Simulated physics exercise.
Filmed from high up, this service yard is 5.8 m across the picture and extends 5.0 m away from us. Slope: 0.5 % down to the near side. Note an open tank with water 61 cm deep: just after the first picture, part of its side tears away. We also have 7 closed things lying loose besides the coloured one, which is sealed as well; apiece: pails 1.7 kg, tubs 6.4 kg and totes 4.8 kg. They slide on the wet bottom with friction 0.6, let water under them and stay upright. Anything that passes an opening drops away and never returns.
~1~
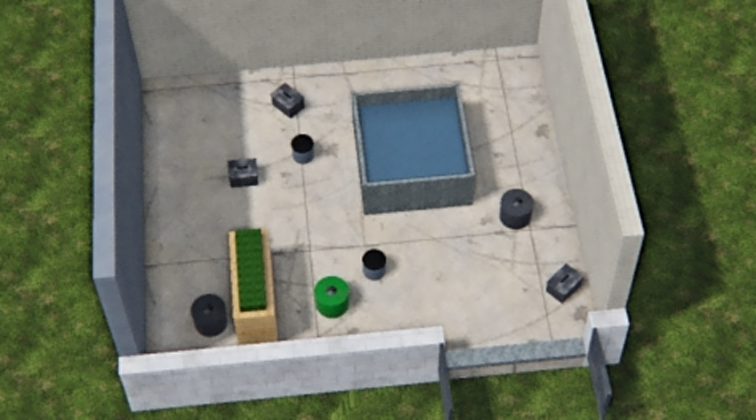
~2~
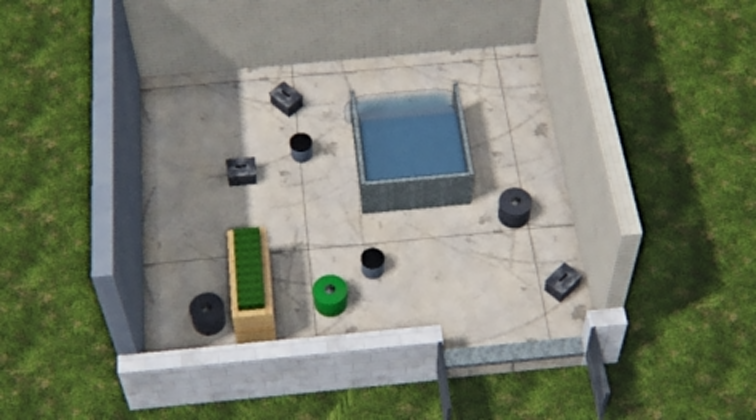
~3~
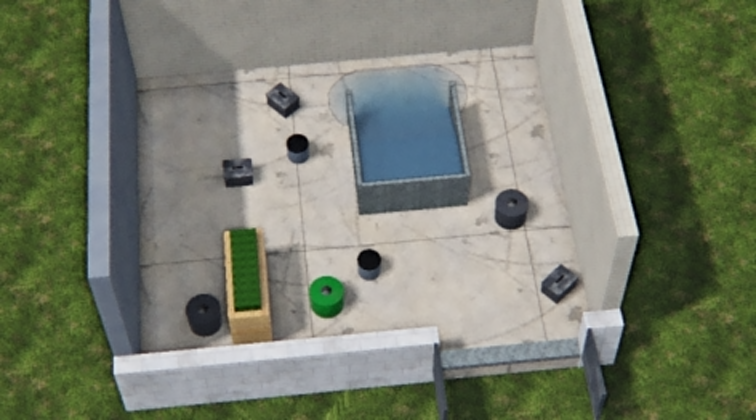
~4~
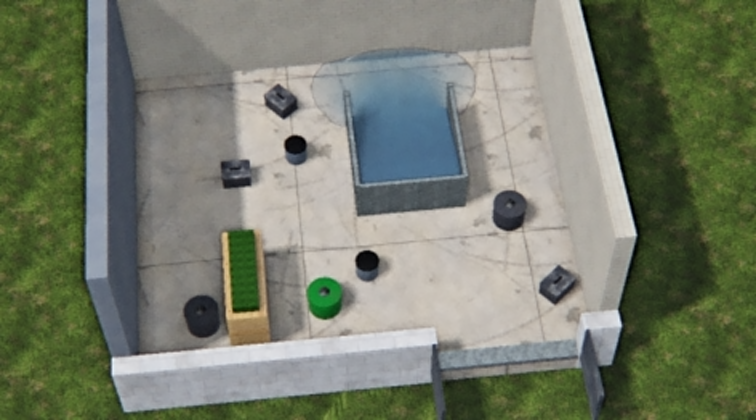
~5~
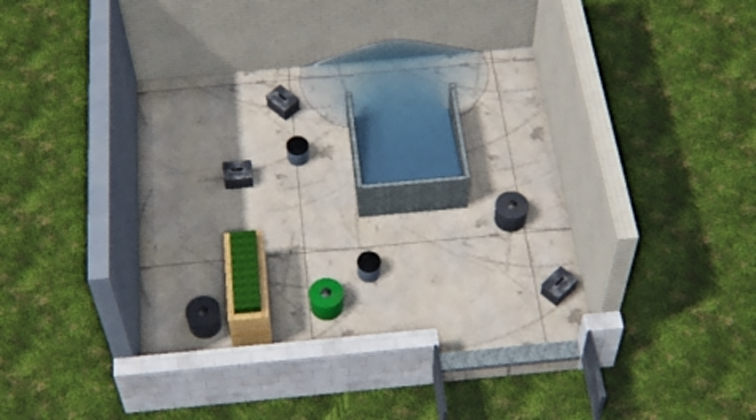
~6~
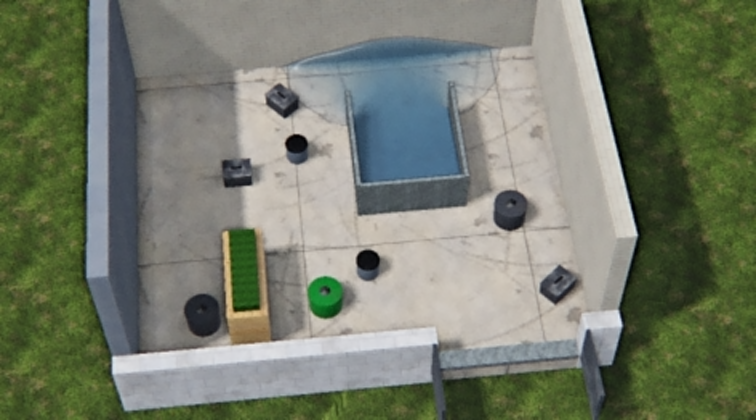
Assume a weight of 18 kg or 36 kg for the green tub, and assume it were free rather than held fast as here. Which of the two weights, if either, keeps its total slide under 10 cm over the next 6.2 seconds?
The small load gets by.
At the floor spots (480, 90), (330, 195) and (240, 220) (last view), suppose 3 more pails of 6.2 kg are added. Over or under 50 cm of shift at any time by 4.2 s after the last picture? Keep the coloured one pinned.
Each in turn: Further than that, not that far, not that far.
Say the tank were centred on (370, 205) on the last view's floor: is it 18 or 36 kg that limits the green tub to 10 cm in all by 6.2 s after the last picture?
For that case: Lighter one suffices.
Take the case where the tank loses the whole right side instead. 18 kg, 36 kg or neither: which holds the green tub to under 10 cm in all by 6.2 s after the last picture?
Then the smaller load will do.
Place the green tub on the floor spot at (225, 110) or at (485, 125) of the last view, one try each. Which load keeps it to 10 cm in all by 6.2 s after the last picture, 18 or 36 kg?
Order kept: Heavy pick needed, light pick works.
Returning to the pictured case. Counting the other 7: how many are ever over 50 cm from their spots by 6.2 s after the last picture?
Counting them up, I find 5.
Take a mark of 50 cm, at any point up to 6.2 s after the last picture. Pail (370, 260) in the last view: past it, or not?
Answer: Short of it.
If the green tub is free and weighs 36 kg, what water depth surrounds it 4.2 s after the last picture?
Something like 0 centimetres.
Then, 0.6 s after the last picture the green tub would be 0 cm from its start with 18 kg and 0 cm from its start with 36 kg; 0 cm of water round it then.
Then, 2.3 s after the last picture the green tub would be 0 cm from its start with 18 kg and 0 cm from its start with 36 kg; 0 cm of water round it then.
Then, 4.2 s after the last picture the green tub would be 0 cm from its start with 18 kg and 0 cm from its start with 36 kg; 0 cm of water round it then.
Then, 6.2 s after the last picture the green tub would be 0 cm from its start with 18 kg and 0 cm from its start with 36 kg; 3 cm of water round it then.
